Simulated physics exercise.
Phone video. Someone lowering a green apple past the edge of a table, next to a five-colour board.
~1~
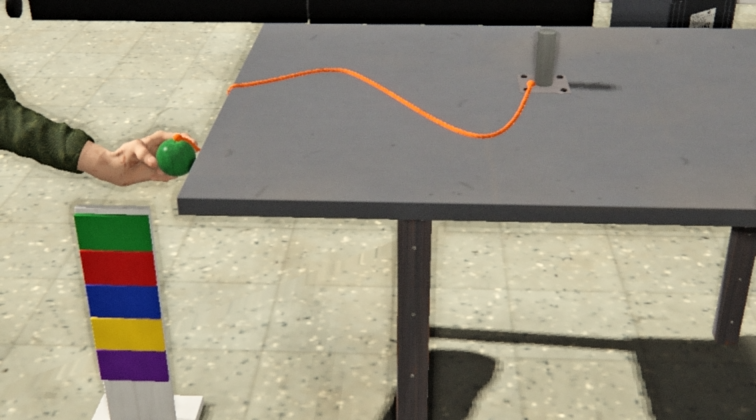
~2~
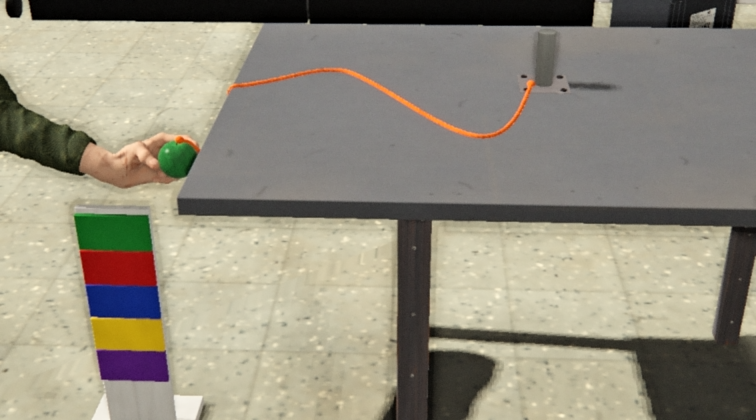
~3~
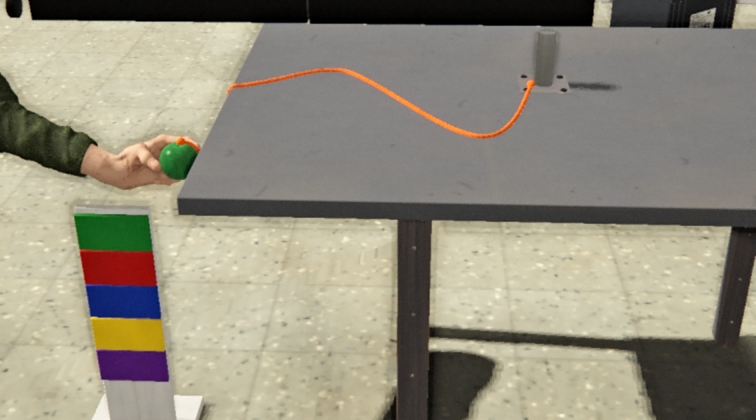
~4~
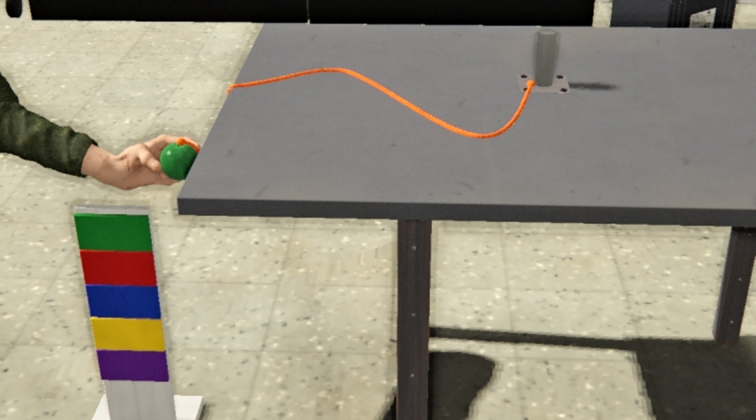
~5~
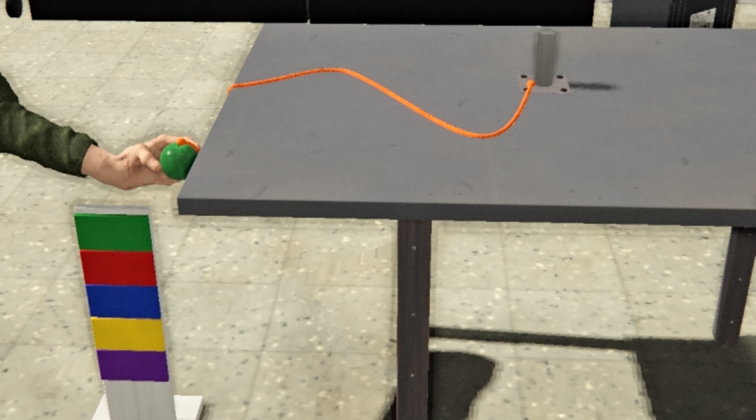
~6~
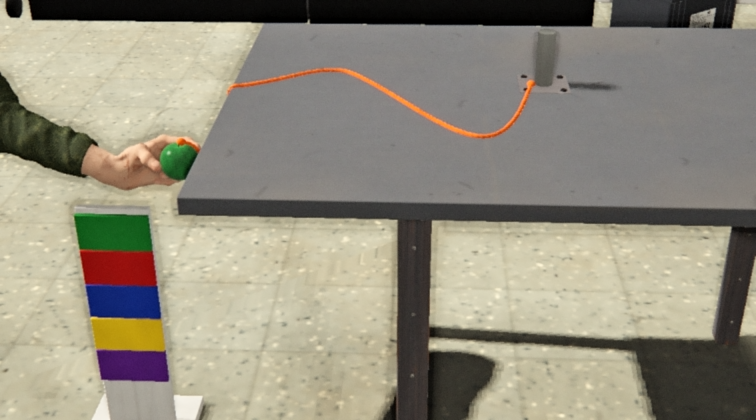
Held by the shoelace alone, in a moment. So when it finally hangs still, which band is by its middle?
At purple.
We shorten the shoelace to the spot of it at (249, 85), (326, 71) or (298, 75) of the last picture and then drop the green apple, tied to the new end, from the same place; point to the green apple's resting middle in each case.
About (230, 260), then (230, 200), then (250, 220).
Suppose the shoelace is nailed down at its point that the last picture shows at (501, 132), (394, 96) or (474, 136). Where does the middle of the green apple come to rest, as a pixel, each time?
Result per try (px, approx.): (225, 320); (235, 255); (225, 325).
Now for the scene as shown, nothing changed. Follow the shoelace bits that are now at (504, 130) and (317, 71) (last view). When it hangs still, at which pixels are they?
I'd say about (409, 90) for one and about (232, 187) for the other.
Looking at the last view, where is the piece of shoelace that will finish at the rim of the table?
That spot lies near (380, 88).
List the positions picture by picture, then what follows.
Green apple (176, 157); green (113, 234); red (118, 269); blue (123, 303); yellow (128, 336); purple (132, 367), in the first frame.
Green apple (178, 160); shoelace through (524, 103) (466, 134) (399, 99) (330, 70) (236, 88), in the second frame.
Green apple (179, 161), in the third frame.
Green apple (180, 162); shoelace through (524, 103) (466, 134) (399, 99) (330, 70) (236, 88), in the fourth frame.
Green apple (180, 162), in the fifth frame.
Green apple (180, 162); shoelace through (524, 103) (466, 134) (399, 99) (330, 70) (236, 88), in the sixth frame.
Soon after, apple near (251, 339); level with yellow.
Then, apple near (243, 361); level with purple.
At rest, apple near (256, 372); level with purple. Its middle rests at the purple band.
